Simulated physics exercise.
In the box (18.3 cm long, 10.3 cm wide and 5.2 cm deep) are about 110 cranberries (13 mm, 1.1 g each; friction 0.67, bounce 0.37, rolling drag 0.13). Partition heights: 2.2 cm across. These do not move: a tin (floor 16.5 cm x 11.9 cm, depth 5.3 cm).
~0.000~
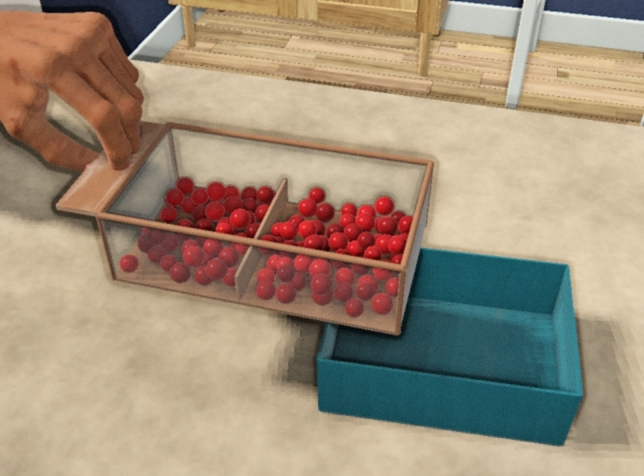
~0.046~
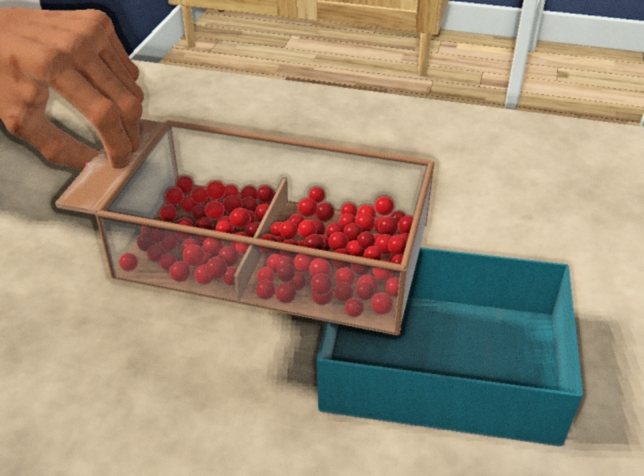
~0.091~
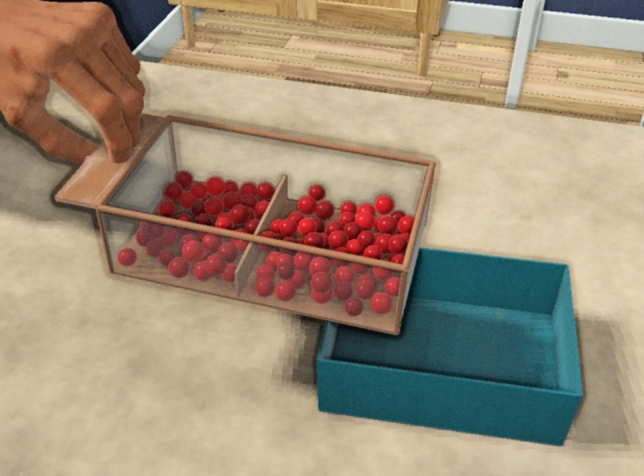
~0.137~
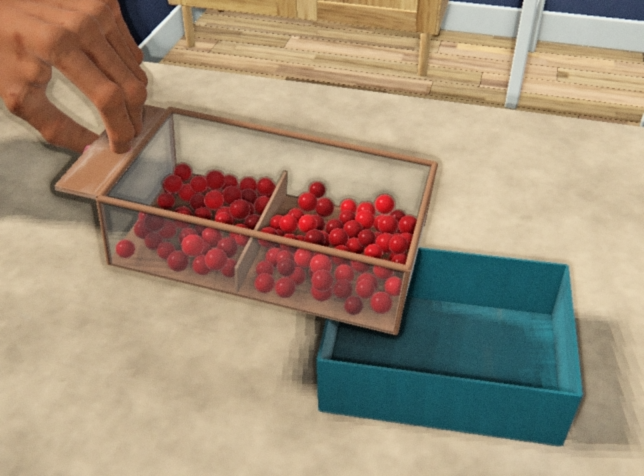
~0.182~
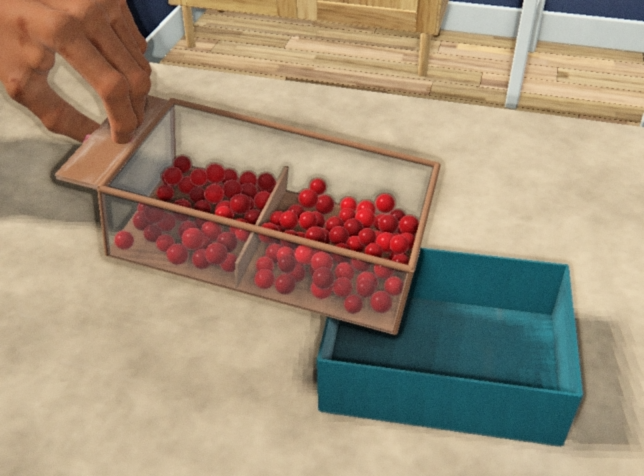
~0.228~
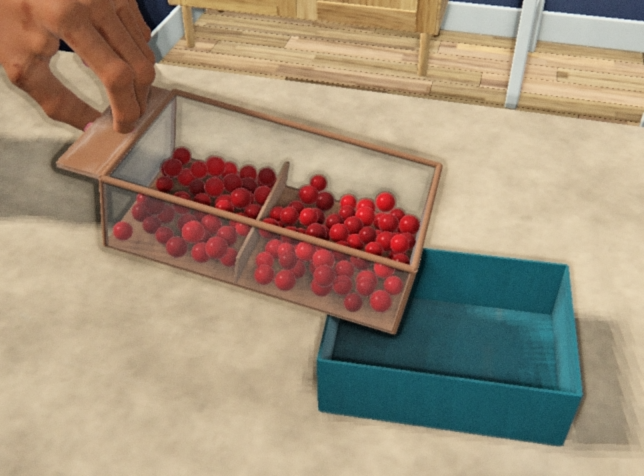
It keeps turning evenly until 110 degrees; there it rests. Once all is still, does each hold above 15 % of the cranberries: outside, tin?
Outside everything: No; in the tin: Yes.
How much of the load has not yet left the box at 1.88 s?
Some 95 per cent of the load.
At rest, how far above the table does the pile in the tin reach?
About 4.0 cm.
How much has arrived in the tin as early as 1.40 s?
About 0 per cent by then.
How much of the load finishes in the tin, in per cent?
Some 95 per cent.
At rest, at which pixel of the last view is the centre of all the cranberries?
At about (506, 366).
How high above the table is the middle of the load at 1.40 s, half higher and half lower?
Roughly 18 cm.
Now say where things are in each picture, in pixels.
The first picture shows box at (245, 248); tilt 0 degrees; leading edge at (419, 212); tin at (451, 309).
The second picture shows box at (246, 247); tilt 0 degrees; leading edge at (419, 212).
The third picture shows box at (247, 244); tilt 2 degrees; leading edge at (420, 212).
The fourth picture shows box at (249, 240); tilt 4 degrees; low side right; leading edge at (423, 212).
The fifth picture shows box at (251, 235); tilt 6 degrees; low side right; leading edge at (426, 213).
The sixth picture shows box at (254, 230); tilt 9 degrees; low side right; leading edge at (428, 214); tin at (451, 309). It turns about 55 degrees a second.
After 0.86 s, tilt 42 degrees; box 100 %; middle of all pieces near (317, 177).
Then, at 1.40 s, tilt 71 degrees; box 100 %; middle of all pieces near (378, 161).
After 1.88 s, tilt 96 degrees; tin 5 %, box 95 %; middle of all pieces near (444, 185).
Then, at 2.35 s, tilt 110 degrees; tin 85 %, box 10 %, outside 5 %, in the air 5 %; middle of all pieces near (517, 342).
At rest (3.2 s), tin 95 %, box 0 %, outside 5 %.
